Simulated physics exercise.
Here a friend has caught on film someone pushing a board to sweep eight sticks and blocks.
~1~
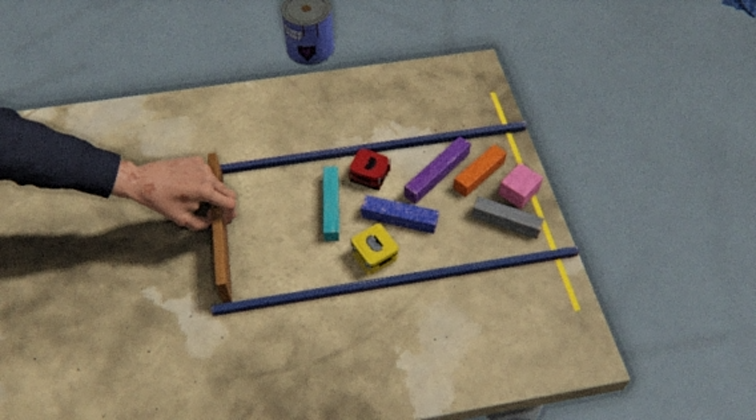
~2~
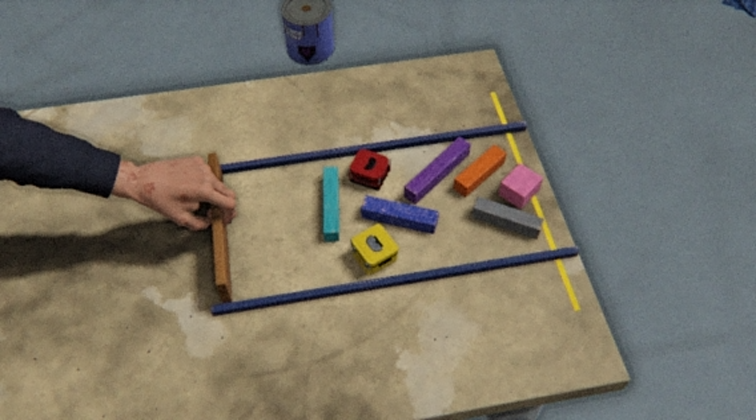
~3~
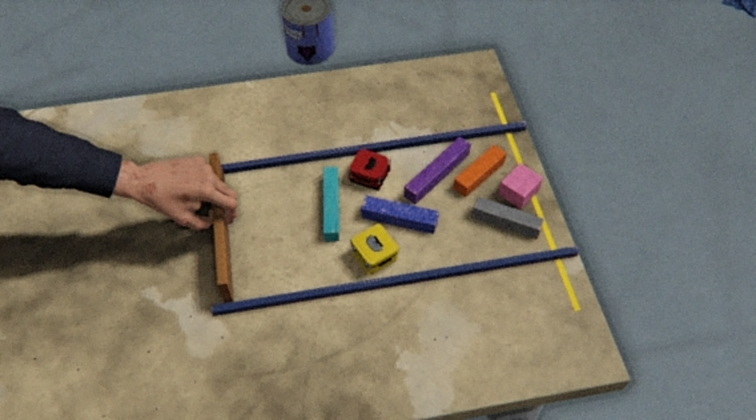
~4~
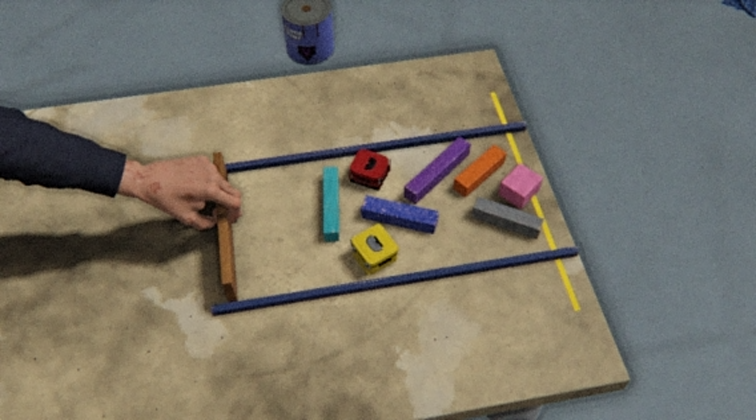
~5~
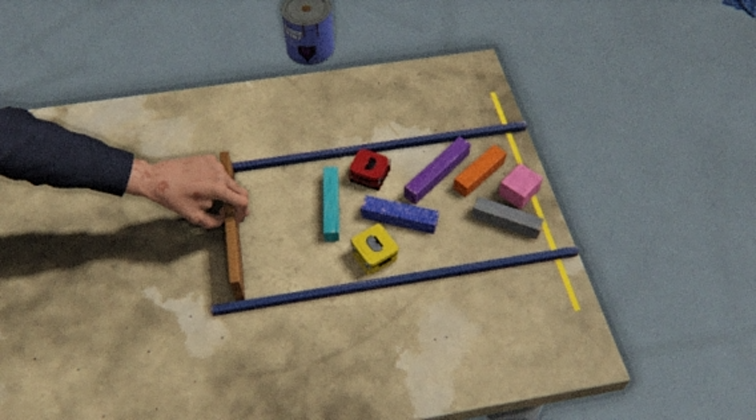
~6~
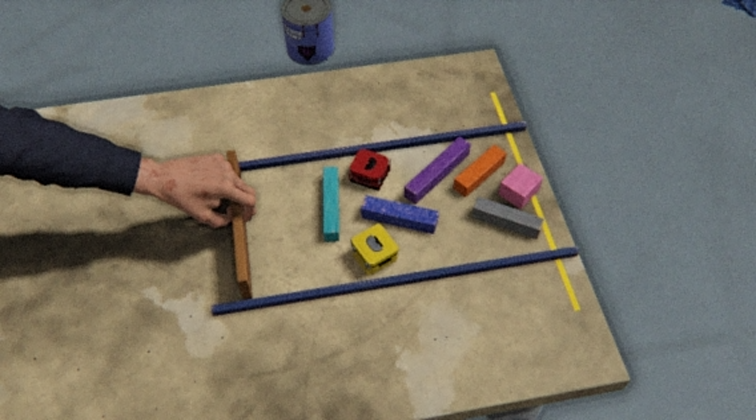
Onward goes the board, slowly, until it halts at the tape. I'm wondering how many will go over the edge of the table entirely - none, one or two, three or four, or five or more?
Lost: Five or more.
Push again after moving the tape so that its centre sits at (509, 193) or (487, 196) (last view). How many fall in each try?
Down on the floor: 4 and 1.
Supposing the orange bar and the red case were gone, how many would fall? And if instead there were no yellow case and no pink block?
4 in the first case and 4 in the second.
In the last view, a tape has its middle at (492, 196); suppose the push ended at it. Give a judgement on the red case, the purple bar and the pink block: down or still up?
The red case stays put; the purple bar stays put; and the pink block topples off.
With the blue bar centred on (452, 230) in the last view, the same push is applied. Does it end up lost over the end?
In the end it falls away.
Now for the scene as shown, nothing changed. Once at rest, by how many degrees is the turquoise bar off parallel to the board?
The angle is some 0°.
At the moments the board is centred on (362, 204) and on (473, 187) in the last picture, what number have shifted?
4 at one spot and 8 at the other.
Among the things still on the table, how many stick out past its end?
You'd get 1.
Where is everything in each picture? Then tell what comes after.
The first frame shows pink block (521, 186); grey bar (507, 218); orange bar (480, 171); board (220, 226); tape (530, 190).
The second frame shows grey bar (507, 218); purple bar (438, 170).
The third frame shows orange bar (480, 171); red case (370, 170).
The fourth frame shows pink block (521, 186); board (225, 225).
The fifth frame shows grey bar (507, 218); turquoise bar (331, 203).
The sixth frame shows pink block (521, 186); grey bar (507, 218); orange bar (480, 171); board (239, 223); tape (530, 190).
A little later, none off yet; pink block at rest near (521, 186); grey bar at rest near (507, 218); orange bar at rest near (480, 171).
When it is over, the number that fall off is five or more; down, red case, blue bar, purple bar, orange bar, grey bar and pink block.
